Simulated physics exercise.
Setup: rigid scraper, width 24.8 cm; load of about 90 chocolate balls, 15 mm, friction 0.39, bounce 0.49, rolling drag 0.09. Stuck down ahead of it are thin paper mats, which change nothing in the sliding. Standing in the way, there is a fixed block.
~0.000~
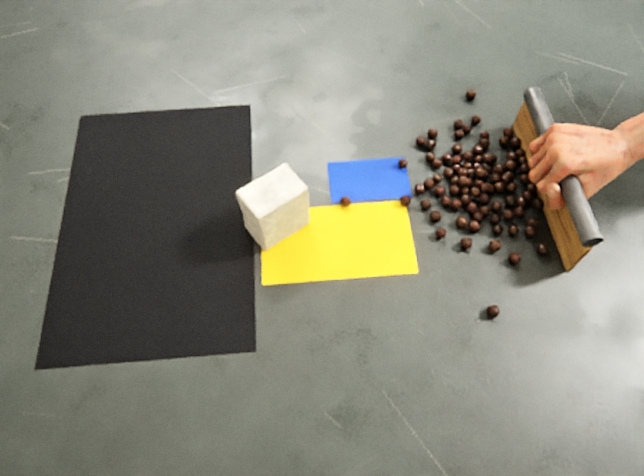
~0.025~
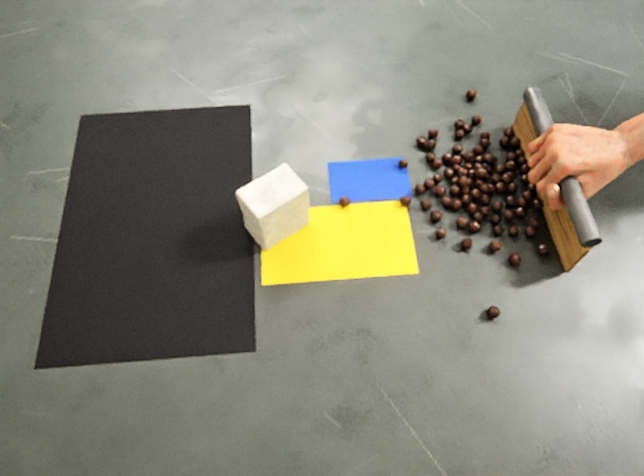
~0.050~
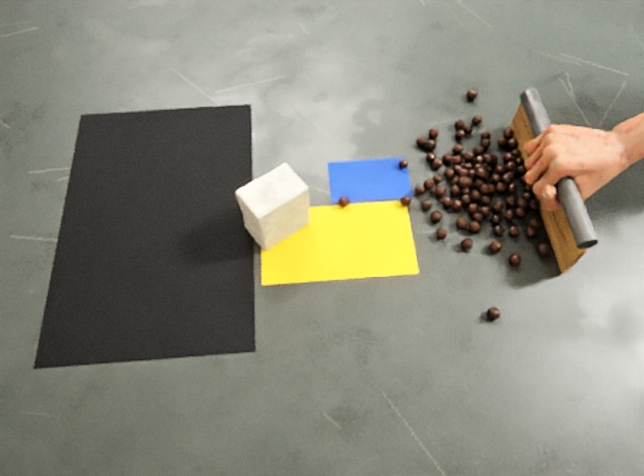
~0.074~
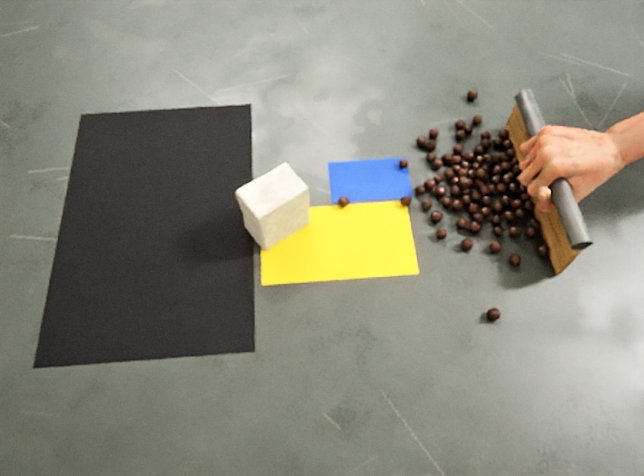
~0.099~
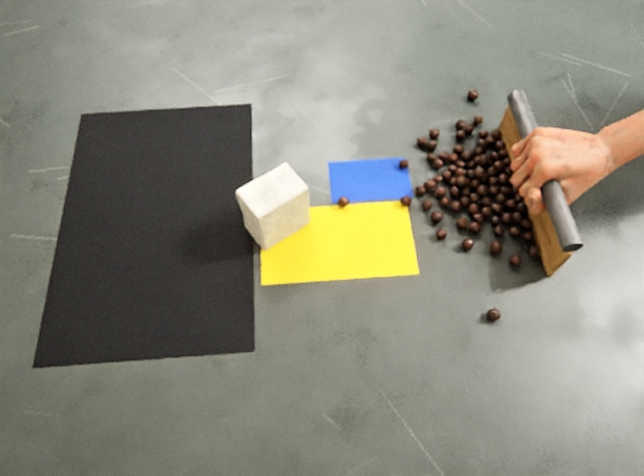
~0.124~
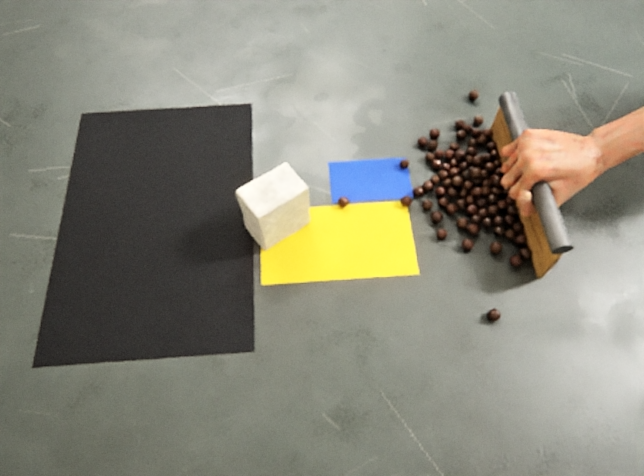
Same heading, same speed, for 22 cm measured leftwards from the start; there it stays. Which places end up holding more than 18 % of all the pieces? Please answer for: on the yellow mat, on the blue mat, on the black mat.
Yellow mat: Yes; blue mat: No; black mat: No.
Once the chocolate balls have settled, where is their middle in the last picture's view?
Near pixel (316, 199).
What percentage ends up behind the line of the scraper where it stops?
Around 10 in a hundred.
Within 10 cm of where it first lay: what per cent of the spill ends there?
Roughly 5 %.
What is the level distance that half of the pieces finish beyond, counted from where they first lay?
That comes to about 26 cm.
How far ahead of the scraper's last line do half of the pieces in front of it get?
About 10 centimetres.
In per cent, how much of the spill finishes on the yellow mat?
About 30%.
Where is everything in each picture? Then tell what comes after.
The first frame shows scraper from (585, 251) to (527, 103); moved 0.0 cm; 0 pieces shifted; middle of the spill at (481, 173); yellow mat at (337, 241); blue mat at (369, 180); black mat at (157, 219); block at (272, 189).
The second frame shows scraper from (584, 251) to (526, 104); moved 0.2 cm; 0 pieces shifted; middle of the spill at (481, 173).
The third frame shows scraper from (580, 252) to (523, 104); moved 0.7 cm; 9 pieces shifted; middle of the spill at (482, 173).
The fourth frame shows scraper from (574, 254) to (518, 105); moved 1.5 cm; 18 pieces shifted; middle of the spill at (481, 174).
The fifth frame shows scraper from (565, 256) to (511, 107); moved 2.7 cm; 46 pieces shifted; middle of the spill at (480, 173).
The sixth frame shows scraper from (555, 258) to (502, 108); moved 4.1 cm; 66 pieces shifted; middle of the spill at (476, 173); yellow mat at (337, 241); blue mat at (370, 180); black mat at (157, 218); block at (272, 189). Its speed is about 0.55 m/s, heading 5 degrees towards the viewer.
Then, at 0.33 s, scraper 15 cm from its start, spill 25 cm wide; yellow mat 15 %, blue mat 25 %, off the mats 65 %.
After 0.53 s, scraper 22 cm from its start, spill 30 cm wide; yellow mat 35 %, blue mat 15 %, off the mats 45 %.
Then, at 0.70 s, scraper 22 cm from its start, spill 33 cm wide; yellow mat 35 %, blue mat 10 %, off the mats 55 %.
In the end, at 1.4 s, yellow mat 30 %, blue mat 10 %, black mat 5 %, off the mats 55 %.
